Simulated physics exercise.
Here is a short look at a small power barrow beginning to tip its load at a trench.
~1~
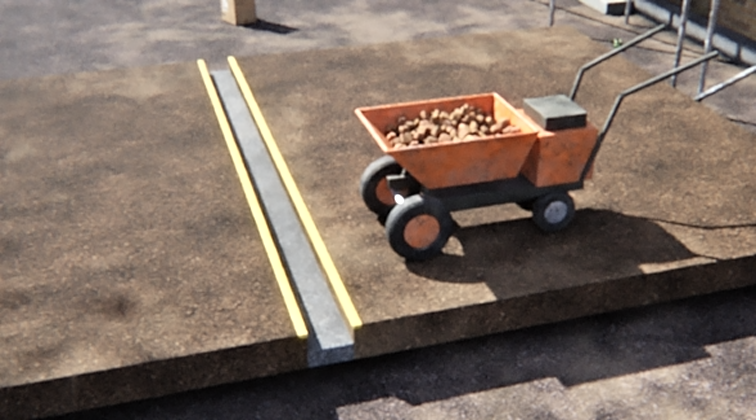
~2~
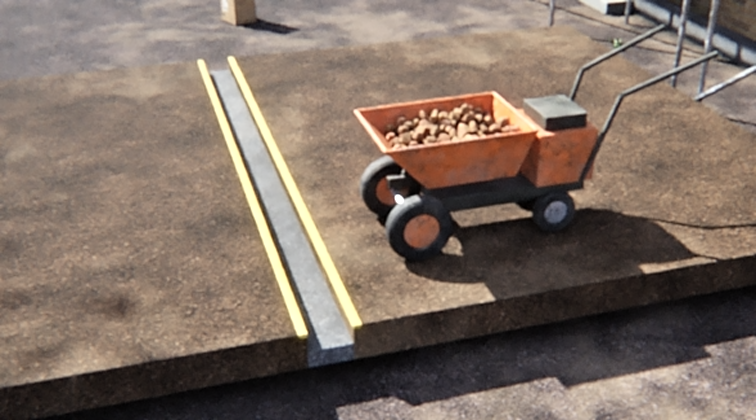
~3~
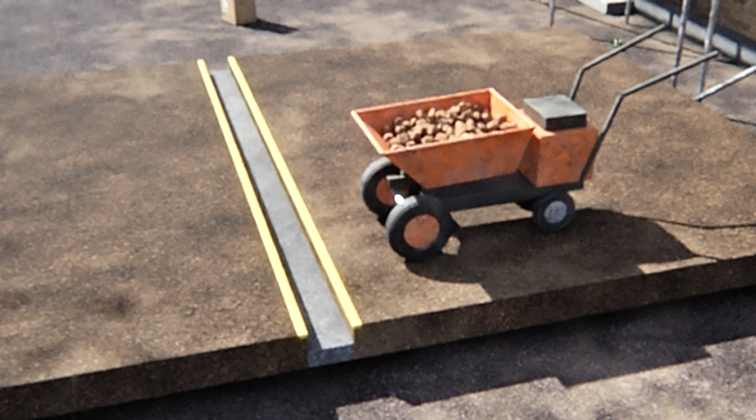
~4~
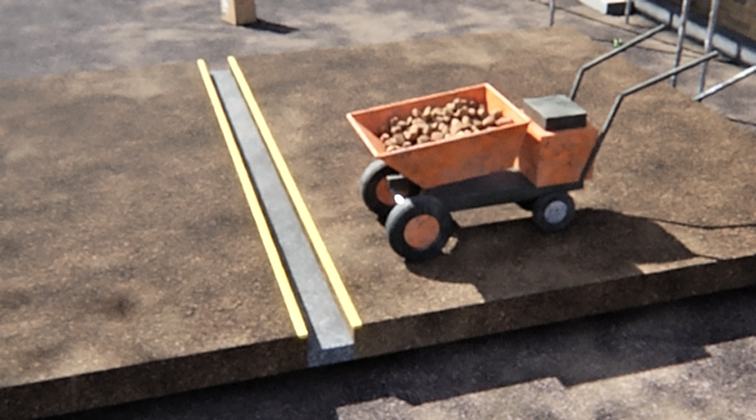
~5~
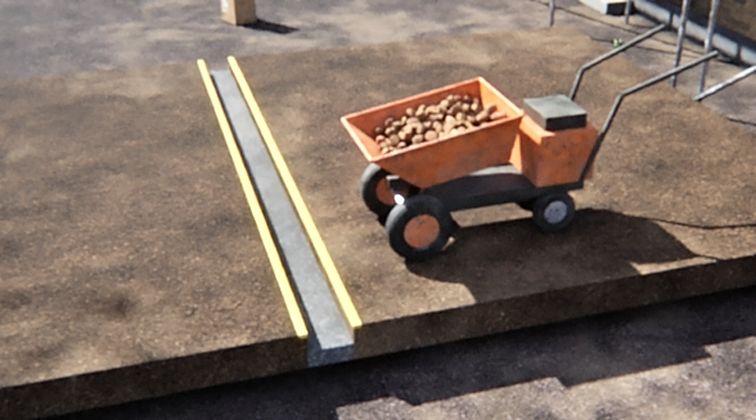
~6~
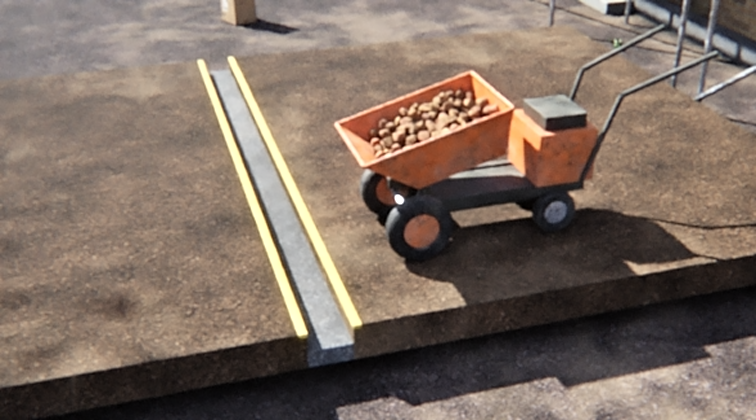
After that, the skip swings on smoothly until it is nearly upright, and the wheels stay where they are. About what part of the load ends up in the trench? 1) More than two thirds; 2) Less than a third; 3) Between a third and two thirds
Answer: 3.
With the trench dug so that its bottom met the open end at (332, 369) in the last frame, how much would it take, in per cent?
The share comes to around 80 percent.
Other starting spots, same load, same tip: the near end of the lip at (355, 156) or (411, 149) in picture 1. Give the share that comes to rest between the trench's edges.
You'd see around 10 per cent the first time and around 60 per cent the second.
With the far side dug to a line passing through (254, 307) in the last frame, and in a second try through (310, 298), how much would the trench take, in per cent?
90 %, 20 %.
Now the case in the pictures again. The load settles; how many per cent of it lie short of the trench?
About 0 %.
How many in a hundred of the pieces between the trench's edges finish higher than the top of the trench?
My best guess is some 35 per cent.
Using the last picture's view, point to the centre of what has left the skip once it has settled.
Roughly at (287, 249), give or take.
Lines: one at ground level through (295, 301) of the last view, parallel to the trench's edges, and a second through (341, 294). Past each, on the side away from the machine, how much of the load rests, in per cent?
I'd say about 30 and about 90 in a hundred.
Just after the last frame, skip tipped steeply; every one in the skip.
A moment on, skip tipped right over; roughly half in the skip; roughly a third in or heaped over the trench; about a tenth beyond it; just a few falling.
Further on, skip tipped right over; about a tenth in the skip; roughly half in or heaped over the trench; roughly a quarter beyond it.
When it is over, skip tipped right over; about a tenth in the skip; roughly half in or heaped over the trench; roughly a quarter beyond it.
